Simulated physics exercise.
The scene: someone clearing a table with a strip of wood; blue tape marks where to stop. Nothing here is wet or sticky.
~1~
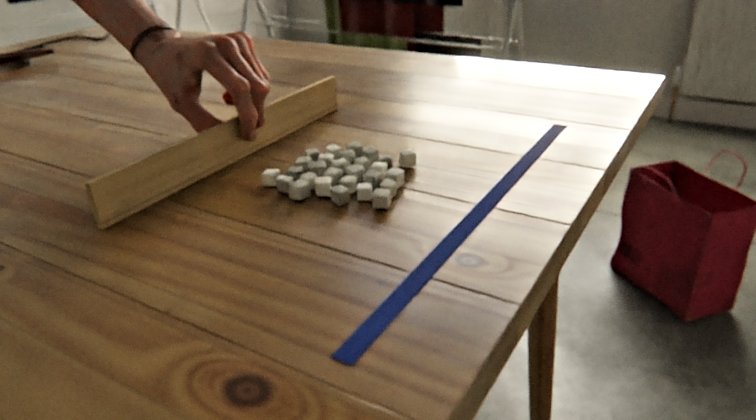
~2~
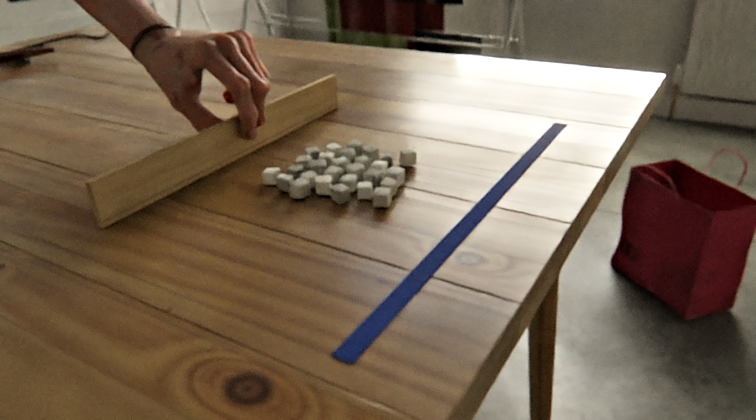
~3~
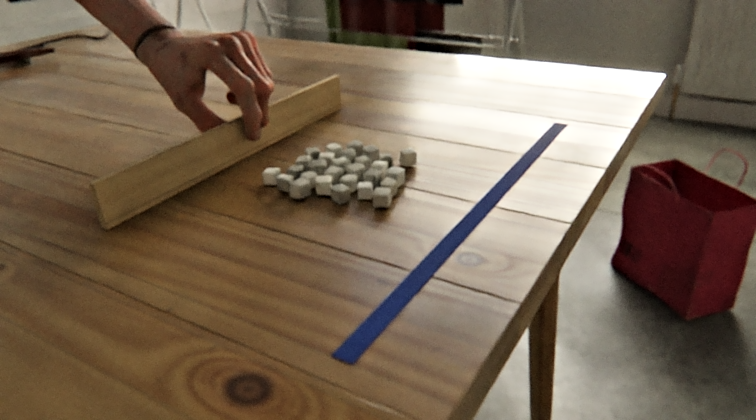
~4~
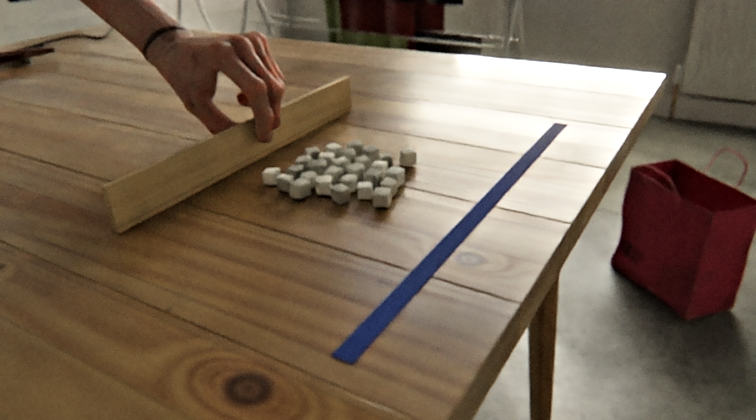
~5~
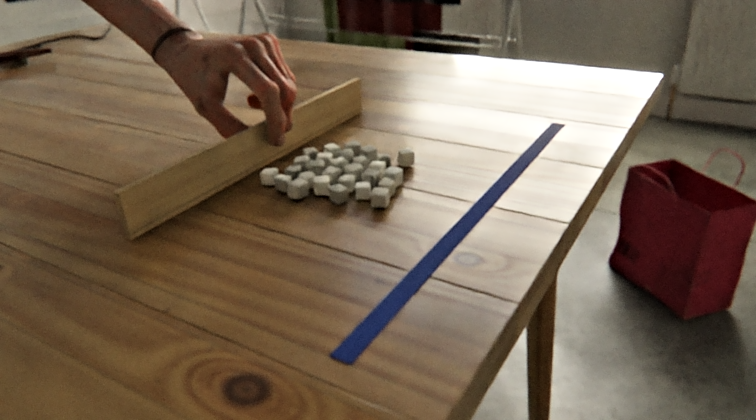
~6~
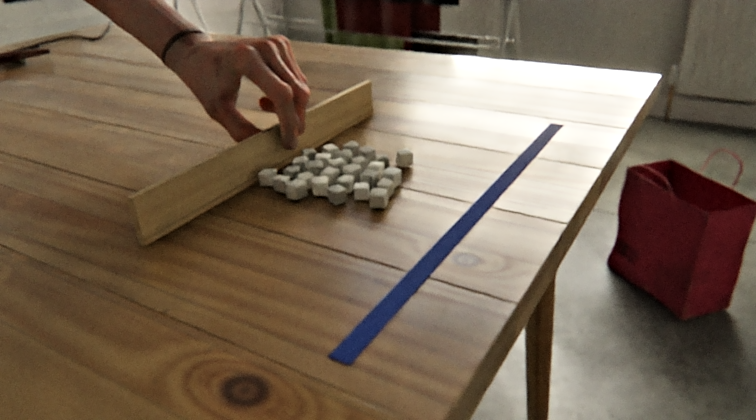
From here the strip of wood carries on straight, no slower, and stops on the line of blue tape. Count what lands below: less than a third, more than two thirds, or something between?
It pushes less than a third off the end.
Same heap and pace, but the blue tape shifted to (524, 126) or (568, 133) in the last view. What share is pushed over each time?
In turn 0 and 20 in a hundred.
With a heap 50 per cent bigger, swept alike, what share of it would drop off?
It comes to 20 per cent or so.
Soon after the last picture, strip of wood still moving, near (376, 144); heap all on the table, its front near (433, 211).
A little later, strip of wood stopped at the blue tape; heap a stray few over the edge.
Later still, strip of wood stopped at the blue tape; heap a small part over the edge.
At rest, strip of wood stopped at the blue tape; heap a small part over the edge.
